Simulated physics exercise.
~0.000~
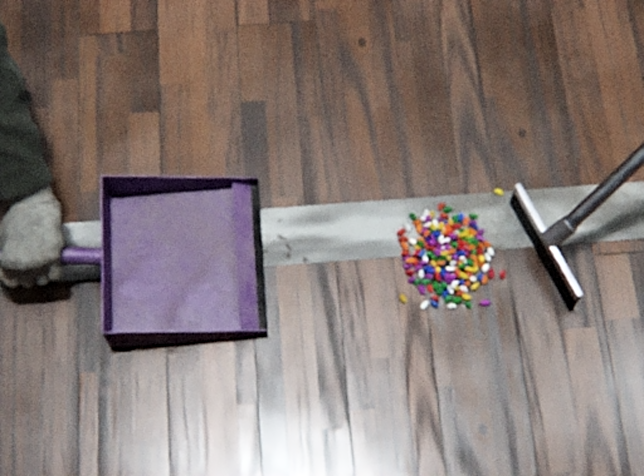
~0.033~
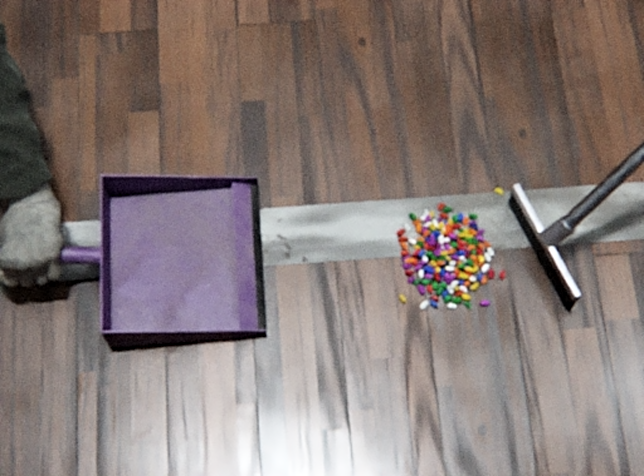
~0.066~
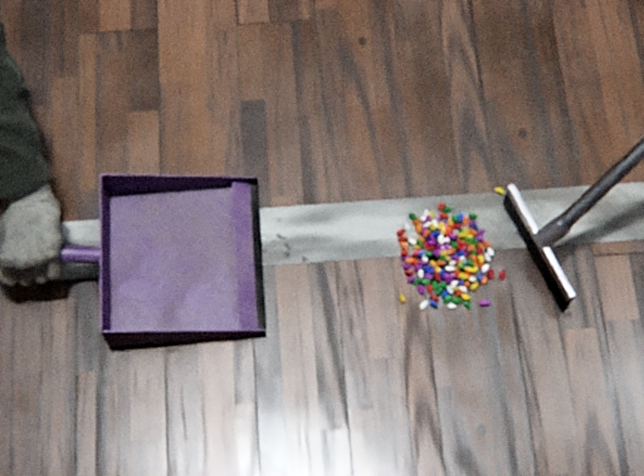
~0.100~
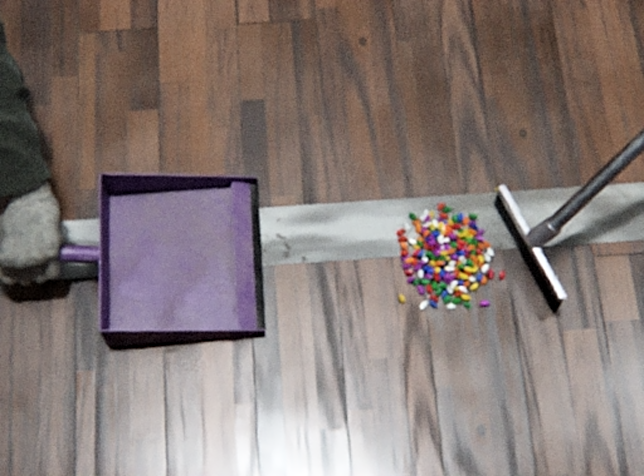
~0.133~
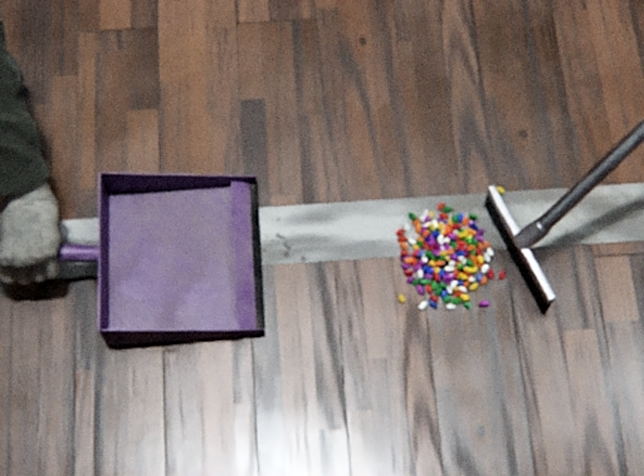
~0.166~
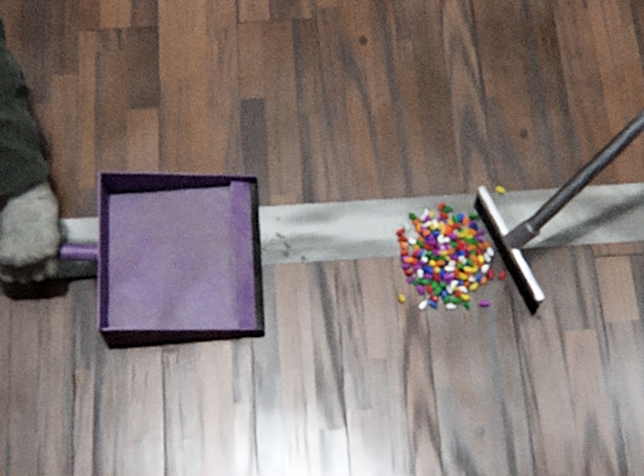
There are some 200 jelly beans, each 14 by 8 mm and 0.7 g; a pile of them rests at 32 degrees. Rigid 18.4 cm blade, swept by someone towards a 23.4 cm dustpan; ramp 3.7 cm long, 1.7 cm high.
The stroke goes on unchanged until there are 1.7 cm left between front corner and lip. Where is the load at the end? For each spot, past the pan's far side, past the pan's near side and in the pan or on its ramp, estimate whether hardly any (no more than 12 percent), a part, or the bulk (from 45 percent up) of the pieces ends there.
Far side: Hardly any. Near side: A part. Pan: Hardly any.
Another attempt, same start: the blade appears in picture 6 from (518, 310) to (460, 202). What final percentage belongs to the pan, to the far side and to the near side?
Pan 15; far 0; near 30.
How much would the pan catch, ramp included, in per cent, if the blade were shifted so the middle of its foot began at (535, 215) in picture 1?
0 per cent, roughly.
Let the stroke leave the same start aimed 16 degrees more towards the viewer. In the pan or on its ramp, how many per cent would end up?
That gives near 10 in a hundred.
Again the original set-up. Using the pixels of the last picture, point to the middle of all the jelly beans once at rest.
Estimated resting centre: Around (281, 284).
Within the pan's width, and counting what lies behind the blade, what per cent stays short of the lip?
I'd estimate close to 70 per cent.
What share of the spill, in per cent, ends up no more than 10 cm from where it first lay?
That share is some 5 percent.
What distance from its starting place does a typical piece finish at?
Somewhere around 24 centimetres.
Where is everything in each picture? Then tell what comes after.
The first frame shows blade from (577, 296) to (518, 190), moved 0.0 cm, 0 of the pieces shifted so far; middle of the pieces at (450, 256); pan at (173, 265).
The second frame shows blade from (575, 297) to (516, 190), moved 0.2 cm, 0 of the pieces shifted so far; middle of the pieces at (450, 256).
The third frame shows blade from (570, 297) to (511, 190), moved 1.0 cm, 0 of the pieces shifted so far; middle of the pieces at (450, 256).
The fourth frame shows blade from (561, 298) to (502, 191), moved 2.3 cm, 0 of the pieces shifted so far; middle of the pieces at (450, 256).
The fifth frame shows blade from (550, 299) to (491, 192), moved 3.8 cm, 0 of the pieces shifted so far; middle of the pieces at (449, 256).
The sixth frame shows blade from (539, 300) to (481, 192), moved 5.3 cm, 0 of the pieces shifted so far; middle of the pieces at (450, 256); pan at (171, 262). The blade's pace is about 0.45 m/s.
After 0.49 s, middle of the blade 20 cm from the lip; 0 % over the lip, far side 0 %, near side 5 %.
After 0.70 s, middle of the blade 11 cm from the lip; 0 % over the lip, far side 0 %, near side 15 %.
After 1.03 s, middle of the blade 5 cm from the lip; 10 % over the lip, far side 5 %, near side 20 %.
At rest (1.9 s), far side 5 %, near side 20 %, pan 10 %, in front of the lip or behind the blade 70 %.
